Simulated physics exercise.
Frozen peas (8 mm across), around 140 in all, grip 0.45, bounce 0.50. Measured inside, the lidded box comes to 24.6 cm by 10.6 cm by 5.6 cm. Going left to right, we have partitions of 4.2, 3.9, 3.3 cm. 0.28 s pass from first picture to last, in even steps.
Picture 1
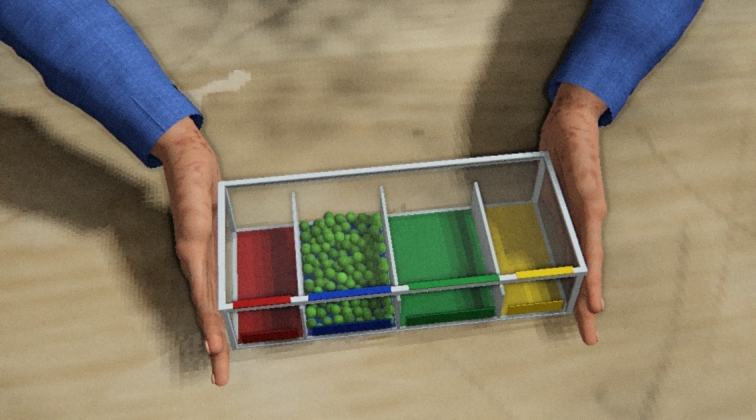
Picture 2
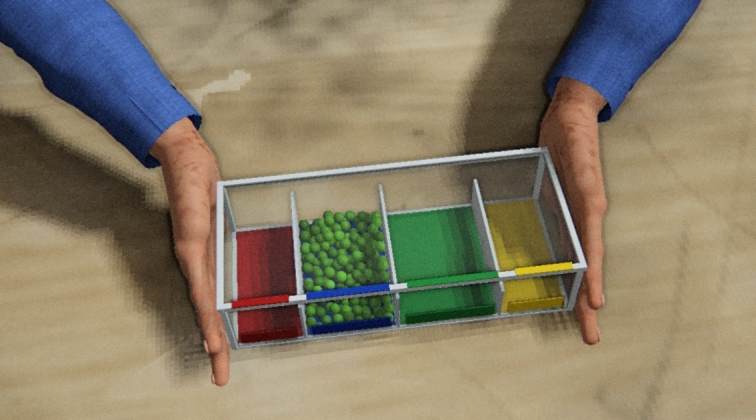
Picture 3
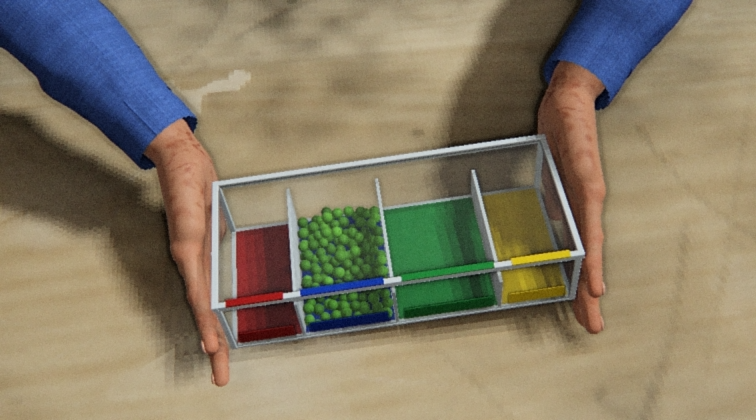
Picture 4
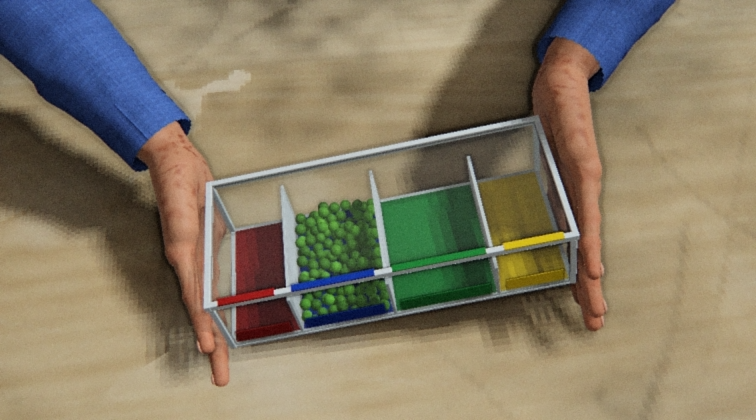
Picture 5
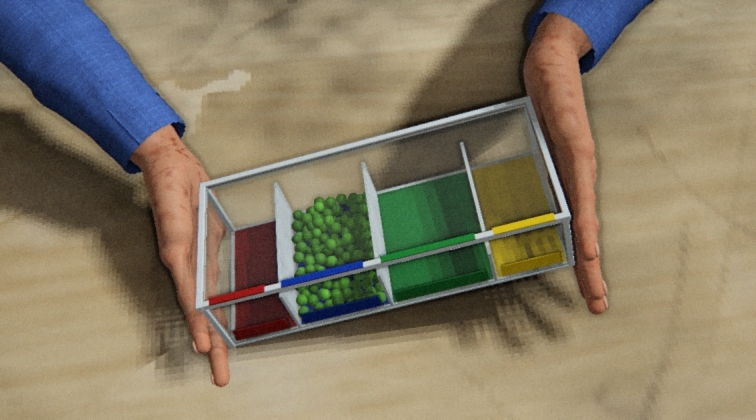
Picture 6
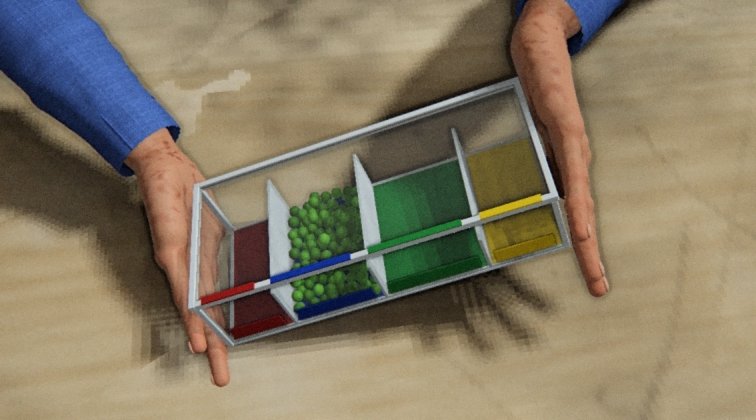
On a pale wooden surface, two hands tilting a clear four-part box, raising its right end, green balls in the blue section.
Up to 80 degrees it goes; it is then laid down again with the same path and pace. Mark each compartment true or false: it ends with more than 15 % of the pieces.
Red: False, blue: True, green: False, yellow: False.
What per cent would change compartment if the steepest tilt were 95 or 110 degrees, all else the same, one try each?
Some 30 and 30 per cent.
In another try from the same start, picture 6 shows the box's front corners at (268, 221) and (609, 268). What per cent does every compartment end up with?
Final per cent - red: 0; blue: 80; green: 15; yellow: 10.
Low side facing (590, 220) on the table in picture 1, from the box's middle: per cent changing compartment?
Estimate: Some 20 per cent.
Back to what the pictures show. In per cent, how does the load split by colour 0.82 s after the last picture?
Red = 0, blue = 100, green = 0, yellow = 0 (per cent).
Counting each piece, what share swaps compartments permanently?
Around 5 in a hundred.
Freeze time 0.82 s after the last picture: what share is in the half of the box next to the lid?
Roughly 10 per cent.
Then, 0.82 s after the last picture, tilt 79 degrees; blue 100 %.
Then, 1.35 s after the last picture, tilt 34 degrees; red 5 %, blue 95 %.
Then, 1.96 s after the last picture, tilt 0 degrees; red 5 %, blue 95 %.
In the end, red 5 %, blue 95 %, green 0 %, yellow 0 %.
